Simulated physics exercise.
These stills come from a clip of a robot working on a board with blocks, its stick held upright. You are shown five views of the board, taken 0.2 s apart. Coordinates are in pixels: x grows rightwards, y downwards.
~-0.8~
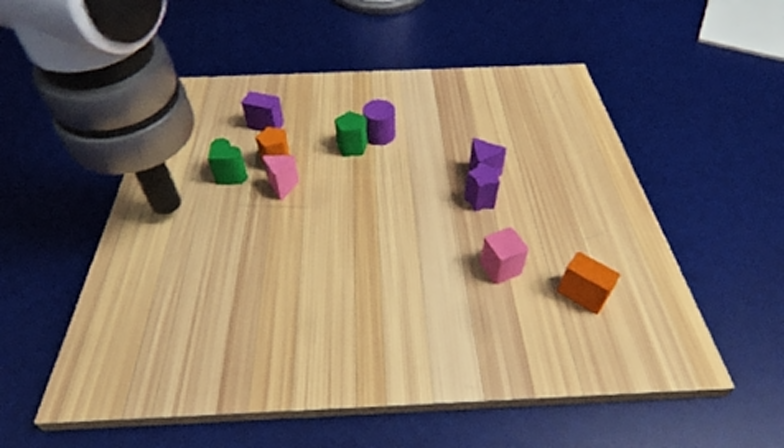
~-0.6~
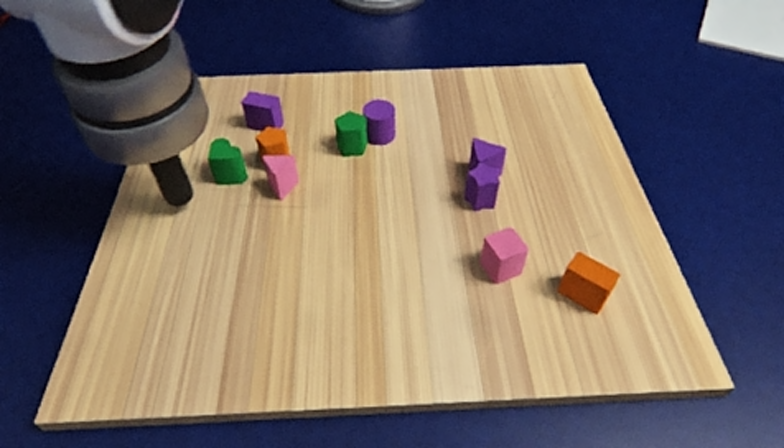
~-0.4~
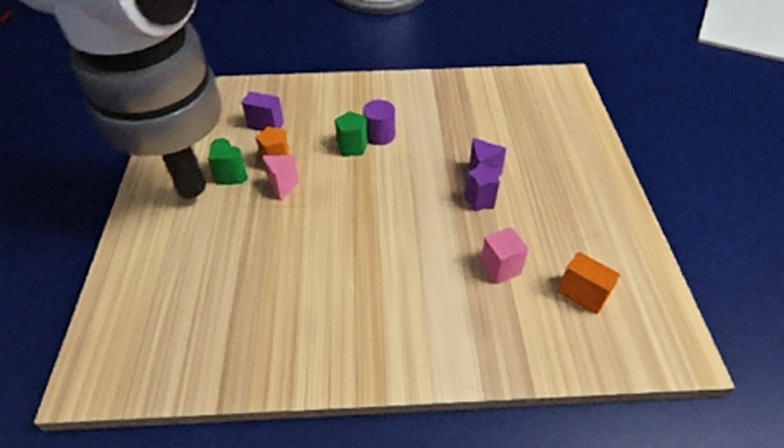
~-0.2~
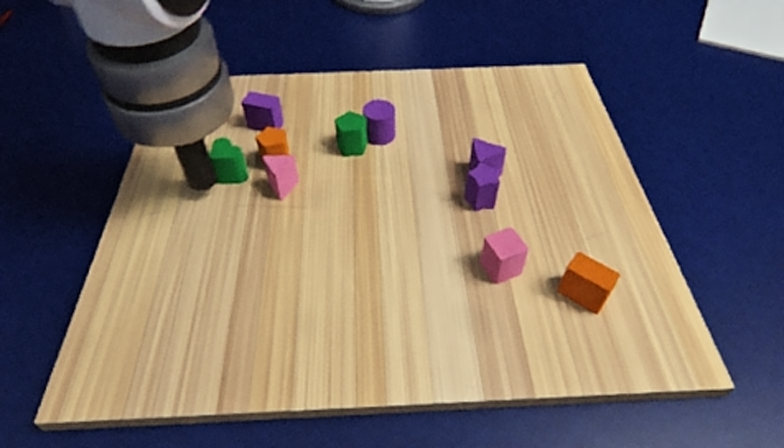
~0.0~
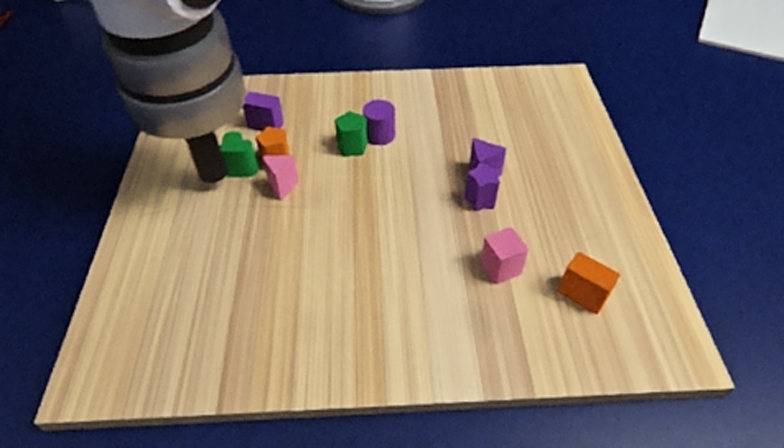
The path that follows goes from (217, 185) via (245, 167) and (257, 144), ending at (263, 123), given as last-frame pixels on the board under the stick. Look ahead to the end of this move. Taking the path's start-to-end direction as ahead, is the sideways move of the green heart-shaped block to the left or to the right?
Sideways shift: Right.
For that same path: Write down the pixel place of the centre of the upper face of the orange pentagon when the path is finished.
For the centre of its top, I'd go with (290, 128).
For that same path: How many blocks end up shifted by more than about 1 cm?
Three or more blocks move.
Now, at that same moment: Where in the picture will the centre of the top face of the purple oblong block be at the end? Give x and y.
Located at (269, 84).
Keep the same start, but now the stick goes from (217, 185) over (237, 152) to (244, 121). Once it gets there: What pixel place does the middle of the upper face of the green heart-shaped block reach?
Close to (258, 122).
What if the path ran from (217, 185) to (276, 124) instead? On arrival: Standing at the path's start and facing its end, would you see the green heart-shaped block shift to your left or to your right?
It gets pushed right.
The first path, step by step. One third of the way, stick at (243, 155); green heart-shaped block at (260, 123), turned 15° anticlockwise; orange pentagon at (289, 128), turned 65° clockwise.
Two thirds of the way, stick at (254, 133); green heart-shaped block at (276, 107), turned 25° clockwise; purple oblong block at (265, 93), turned 45° anticlockwise; orange pentagon at (290, 128), turned 65° clockwise.
At the end, stick at (261, 112); green heart-shaped block at (282, 99), turned 90° clockwise; purple oblong block at (269, 84); orange pentagon at (290, 128), turned 65° clockwise; pink triangular piece still.
